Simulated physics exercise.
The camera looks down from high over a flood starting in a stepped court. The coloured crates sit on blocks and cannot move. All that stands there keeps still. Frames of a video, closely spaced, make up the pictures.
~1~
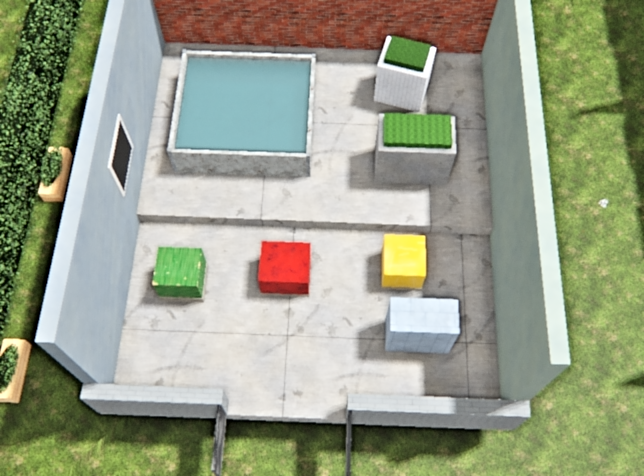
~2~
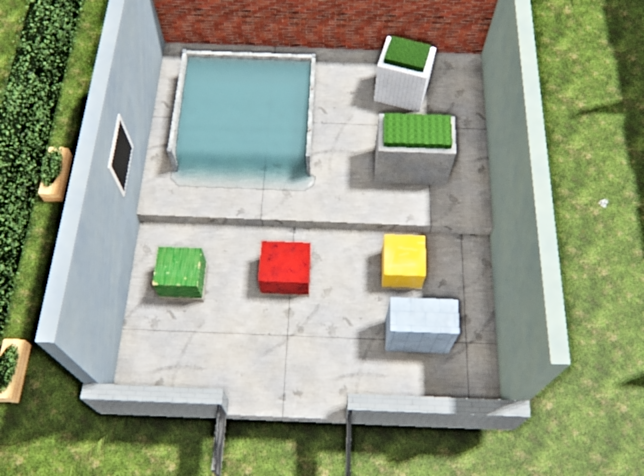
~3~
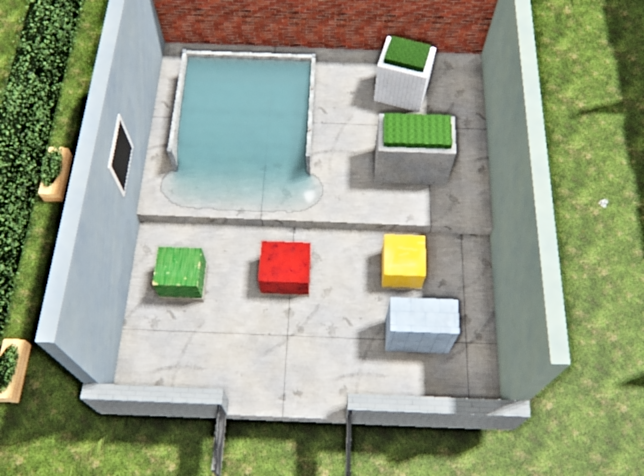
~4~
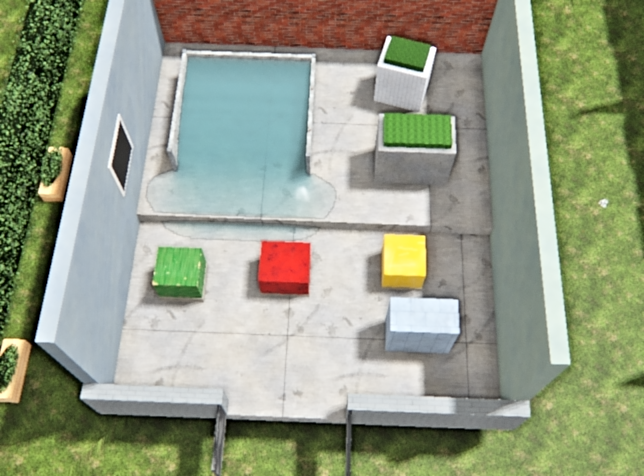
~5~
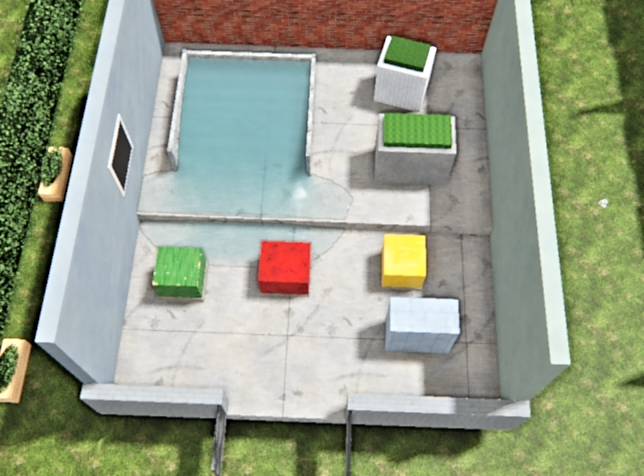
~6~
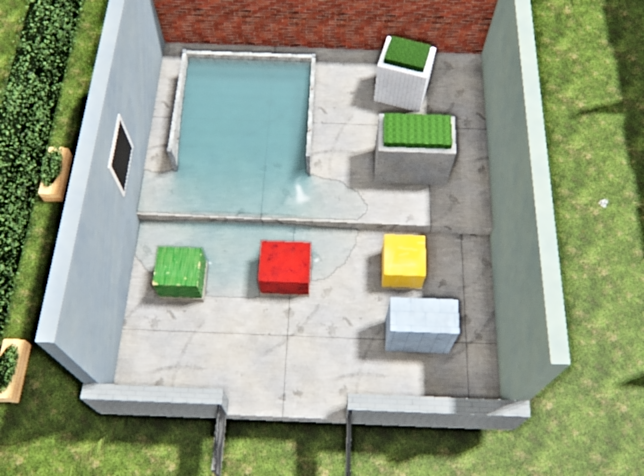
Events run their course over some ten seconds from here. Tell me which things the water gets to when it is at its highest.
Here is how it goes: The green crate is reached, the red crate is reached, the yellow crate is reached.
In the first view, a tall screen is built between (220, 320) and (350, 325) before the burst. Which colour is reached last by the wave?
Yellow-painted one.
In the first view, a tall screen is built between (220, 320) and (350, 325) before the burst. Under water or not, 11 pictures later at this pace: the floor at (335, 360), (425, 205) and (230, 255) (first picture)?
The first point comes out unwetted, the next unwetted, the last inundated.
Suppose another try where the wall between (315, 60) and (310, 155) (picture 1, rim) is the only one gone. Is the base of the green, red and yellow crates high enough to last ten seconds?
The green one stays dry; the red one is soaked; the yellow one is soaked.
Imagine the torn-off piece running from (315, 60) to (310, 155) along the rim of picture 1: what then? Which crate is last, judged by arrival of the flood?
That would be the green-painted one.
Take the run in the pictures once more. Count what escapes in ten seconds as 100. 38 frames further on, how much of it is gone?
By my reckoning, 70 %.
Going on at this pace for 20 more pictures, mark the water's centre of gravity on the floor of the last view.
Centre of mass: Roughly (249, 256).
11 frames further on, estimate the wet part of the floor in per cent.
Close to 45 percent, by my reckoning.
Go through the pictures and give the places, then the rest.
In the first frame, still water in the water tank at (244, 104).
In the second frame, the front is at (312, 177), out from the gap at (242, 166).
In the third frame, the front is at (318, 192), out from the gap at (242, 167).
In the fourth frame, the front is at (328, 204), out from the gap at (242, 167).
In the fifth frame, water pours out at (242, 168) and has run to (326, 244).
In the sixth frame, water pours out at (242, 168) and has run to (329, 269).
A moment on, water covers 35 % of the floor; the green crate water round its plinth, the red crate water round its plinth, the yellow crate water round its plinth.
Next, water covers 45 % of the floor; the green crate water round its plinth, the red crate water round its plinth, the yellow crate water round its plinth.
Then, water covers 55 % of the floor; the green crate water round its plinth, the red crate water round its plinth, the yellow crate water round its plinth.
Later, water covers 60 % of the floor; the green crate water round its plinth, the red crate water round its plinth, the yellow crate water round its plinth.
In the end, water covers 60 % of the floor; the green crate was topped, the red crate was topped, the yellow crate was topped.
